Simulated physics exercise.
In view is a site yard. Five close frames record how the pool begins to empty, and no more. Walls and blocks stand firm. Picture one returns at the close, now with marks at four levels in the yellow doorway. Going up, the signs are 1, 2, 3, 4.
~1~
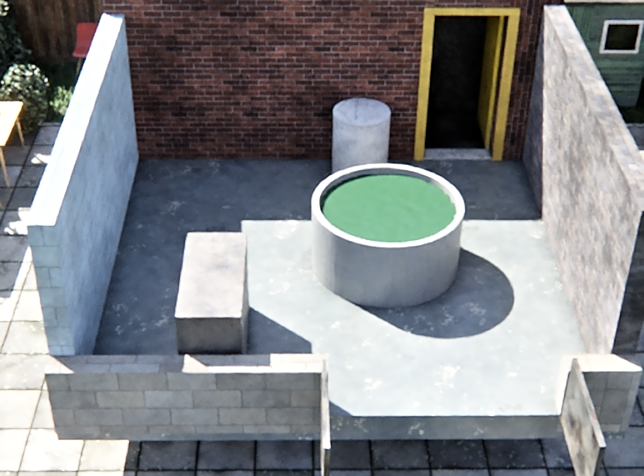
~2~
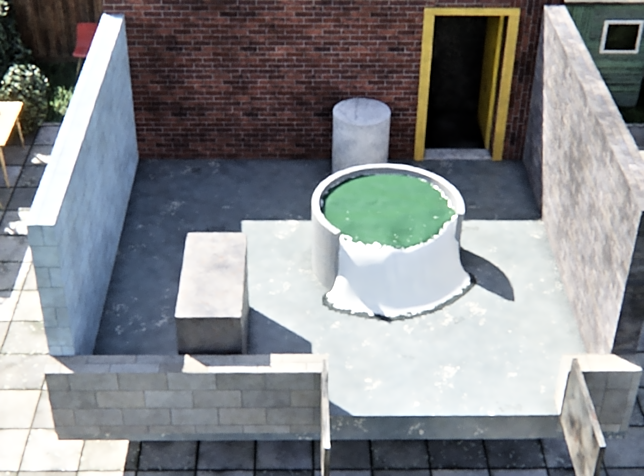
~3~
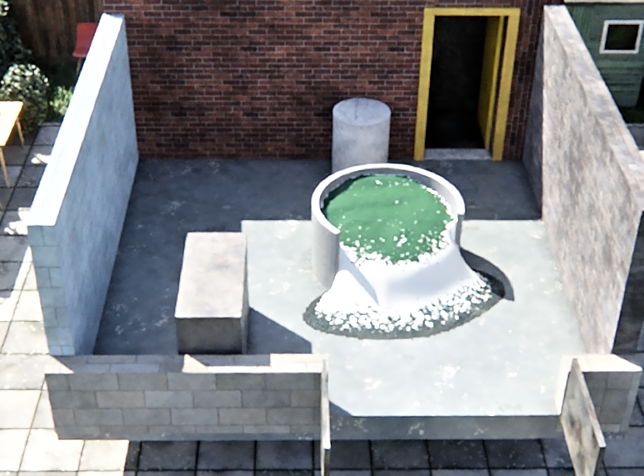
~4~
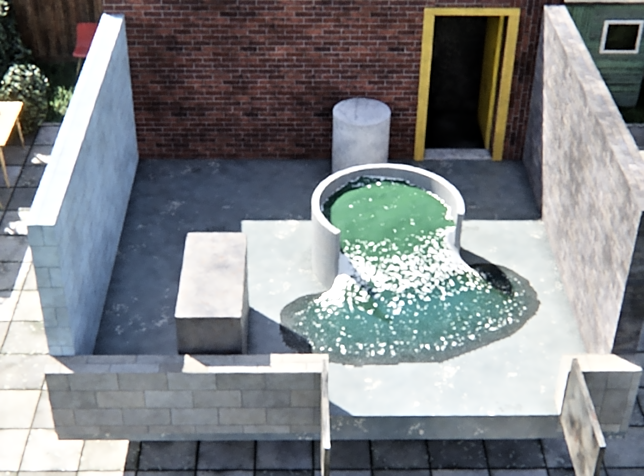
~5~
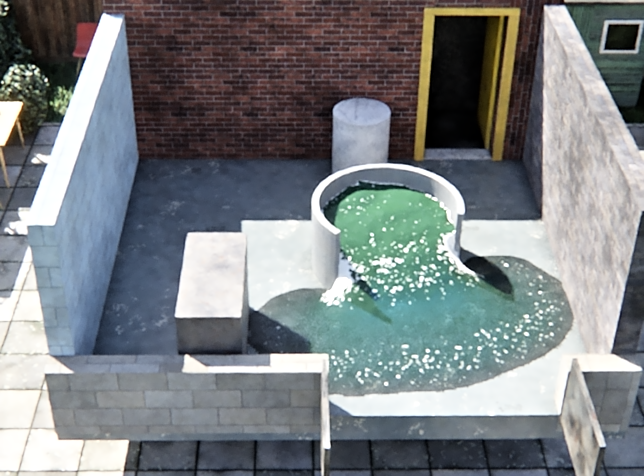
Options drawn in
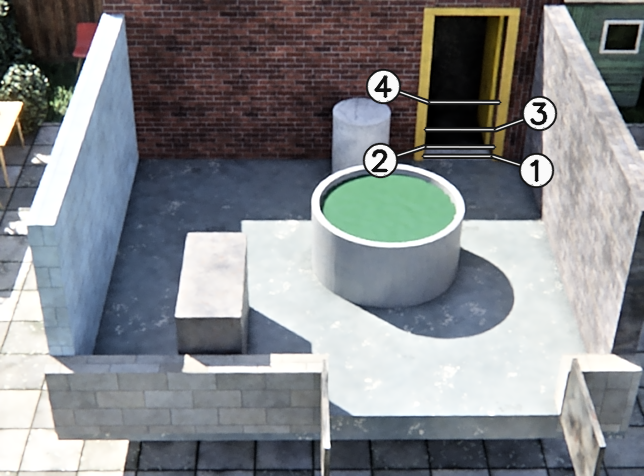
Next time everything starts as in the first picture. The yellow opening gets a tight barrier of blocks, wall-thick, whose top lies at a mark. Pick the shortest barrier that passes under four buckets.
1.
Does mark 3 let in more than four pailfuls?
No, not at all.
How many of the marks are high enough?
All four.
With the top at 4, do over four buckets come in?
No.
In white, 1 at (458, 156); 2 at (459, 147); 3 at (460, 129); 4 at (463, 102); from the bottom up 1, 2, 3, 4.
With 1, nothing gets over.
With 2, nothing gets over.
With 3, nothing gets over.
With 4, nothing gets over.
